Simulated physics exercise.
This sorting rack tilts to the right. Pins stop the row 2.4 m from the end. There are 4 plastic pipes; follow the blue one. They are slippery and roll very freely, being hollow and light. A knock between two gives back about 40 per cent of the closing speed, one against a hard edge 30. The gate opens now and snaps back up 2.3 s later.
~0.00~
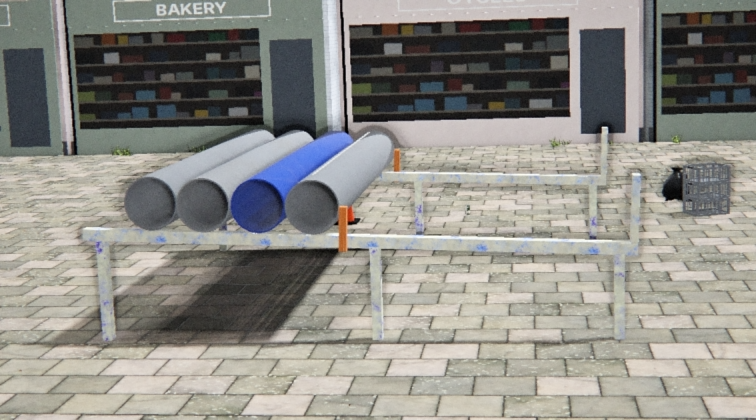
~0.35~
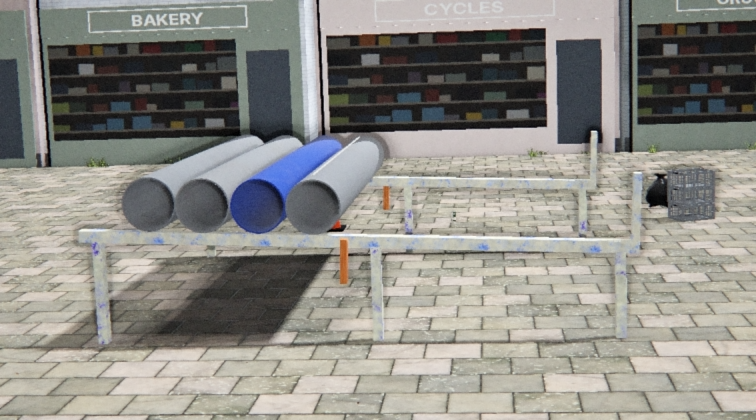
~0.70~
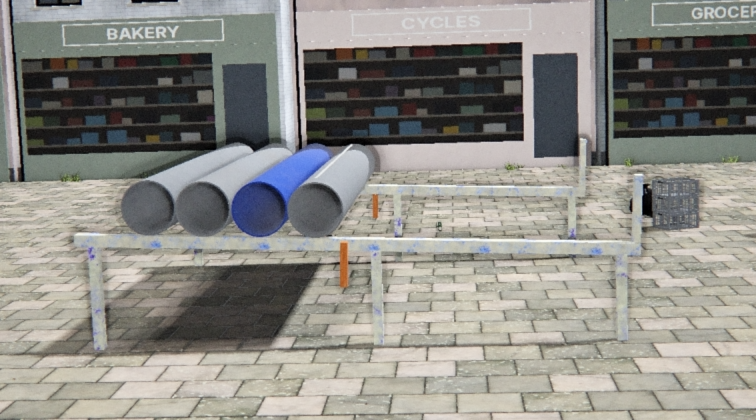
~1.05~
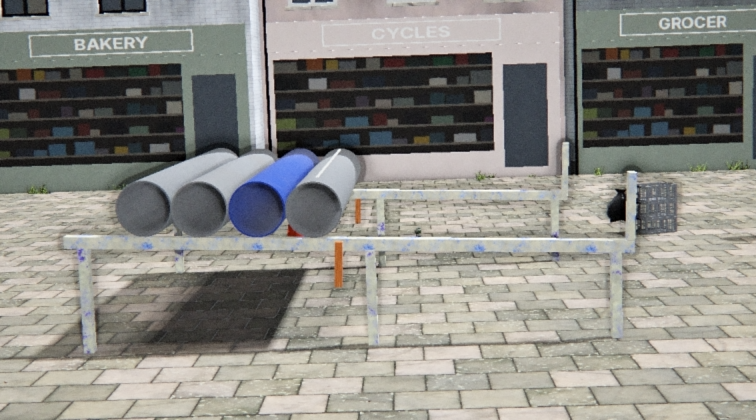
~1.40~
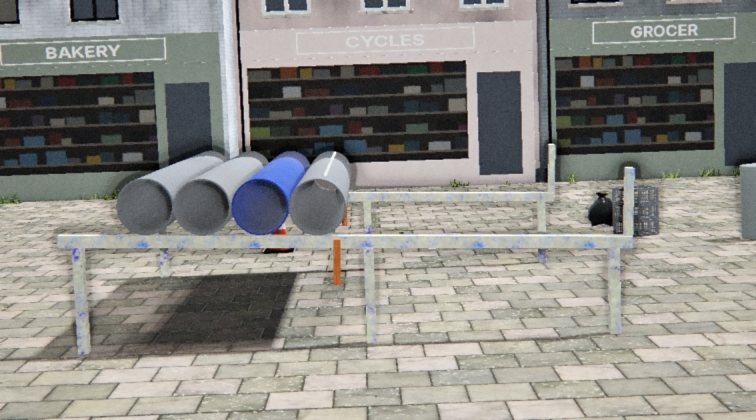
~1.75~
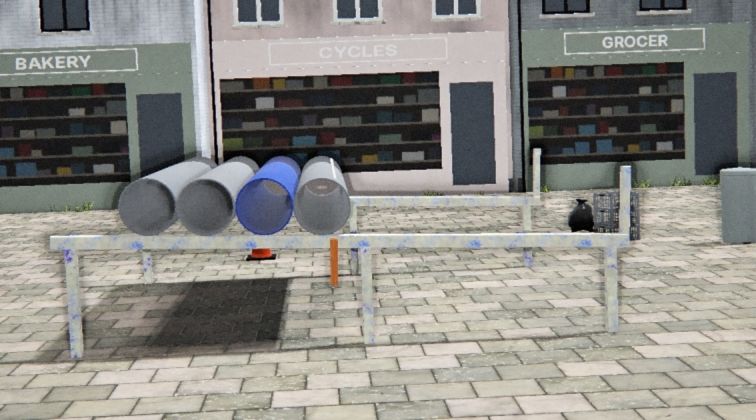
The video shows three grey pipes and a blue one side by side on a metal rack outside a row of shops. Orange pins drop, then the pipes edge slightly right along the rails as the view gradually shifts.
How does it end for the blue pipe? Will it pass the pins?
The blue one waits above the pins.
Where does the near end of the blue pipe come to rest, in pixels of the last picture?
Around (301, 207).
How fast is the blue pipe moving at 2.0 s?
Near 0.2 m/s.
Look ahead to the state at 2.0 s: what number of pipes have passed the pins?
At that moment 0.
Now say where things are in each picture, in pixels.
In the first picture, blue (257, 206); pins up; the rack falls 2°.
In the second picture, blue (257, 207); pins down.
In the third picture, blue (259, 210); pins down.
In the fourth picture, blue (256, 210); pins down; the first has rolled 5 cm.
In the fifth picture, blue (260, 207); pins down; the first has rolled 10 cm.
In the sixth picture, blue (264, 207); pins down; the first has rolled 15 cm.
Then, 2.0 s in, blue is on the rails, 50 cm above the pins, rolling right; 0 below the pins.
Then, 2.2 s in, blue is on the rails, 45 cm above the pins, rolling right; 1 below the pins.
Then, 3.5 s in, blue is on the rails, 25 cm above the pins; 1 below the pins.
In the end (5.9 s), blue is on the rails, 25 cm above the pins; 1 below the pins.
